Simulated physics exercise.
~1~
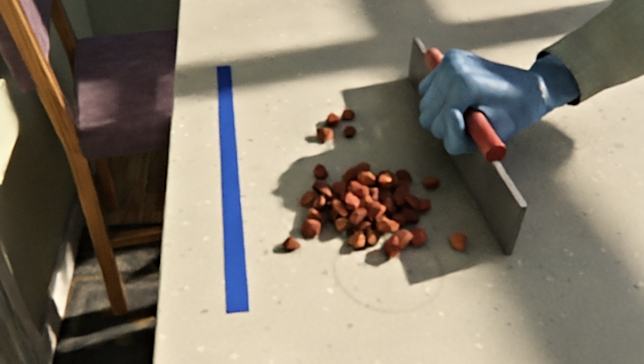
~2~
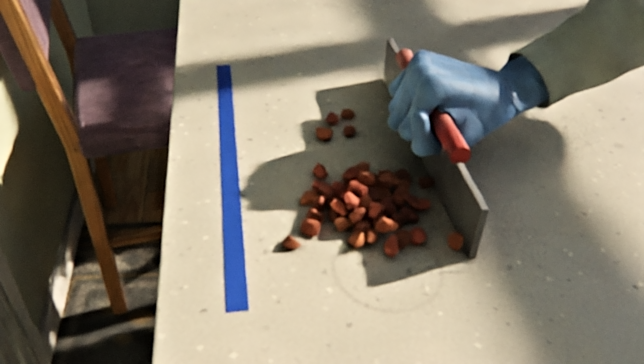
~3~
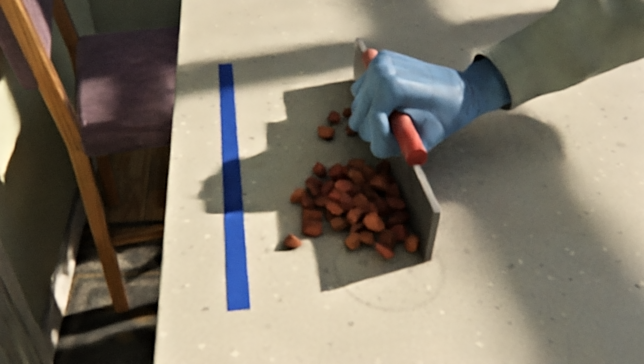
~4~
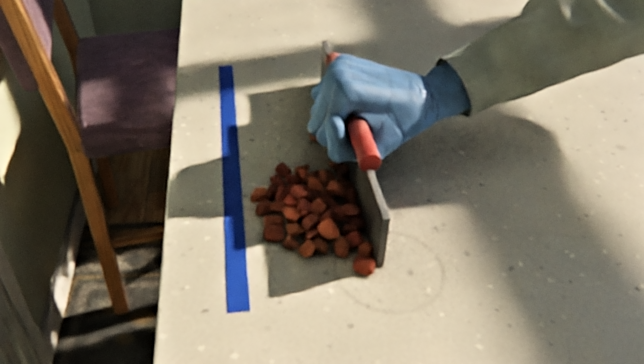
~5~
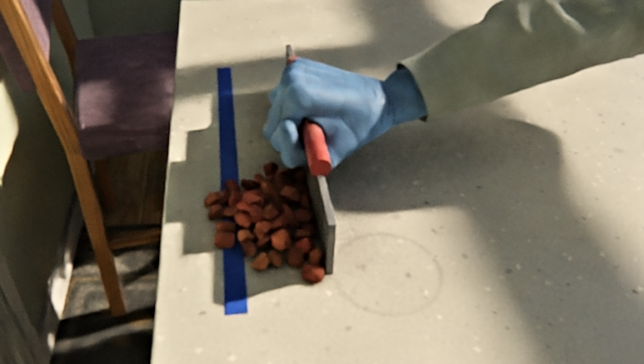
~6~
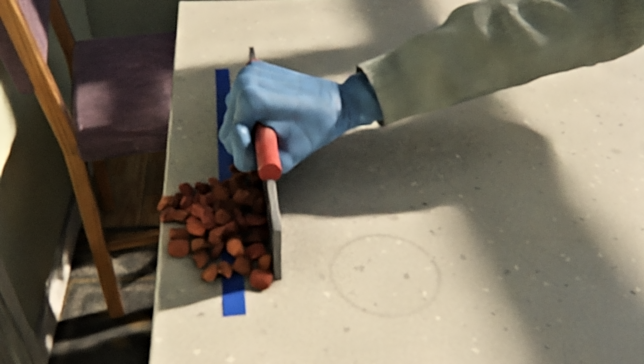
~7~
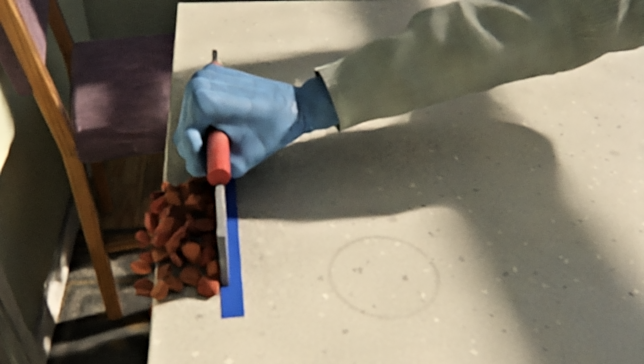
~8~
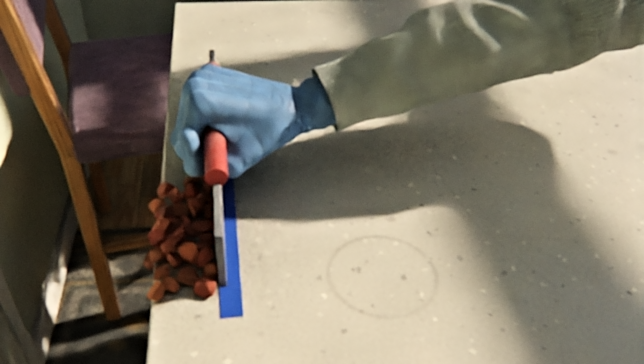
At first, a blue-gloved hand grips the red handle of a scraper on a pale tabletop, with a loose pile of small reddish-brown pieces and a smaller cluster to its left. The hand sweeps the blade leftward, reaching the larger pile and pushing it along. The smaller cluster gets gathered in and is hidden behind the hand. The pieces slide across the strip of blue tape toward the table's left edge, near a wooden chair. Finally, the scraper stops at the tape, with some of the pile over the edge and the rest still on the table.
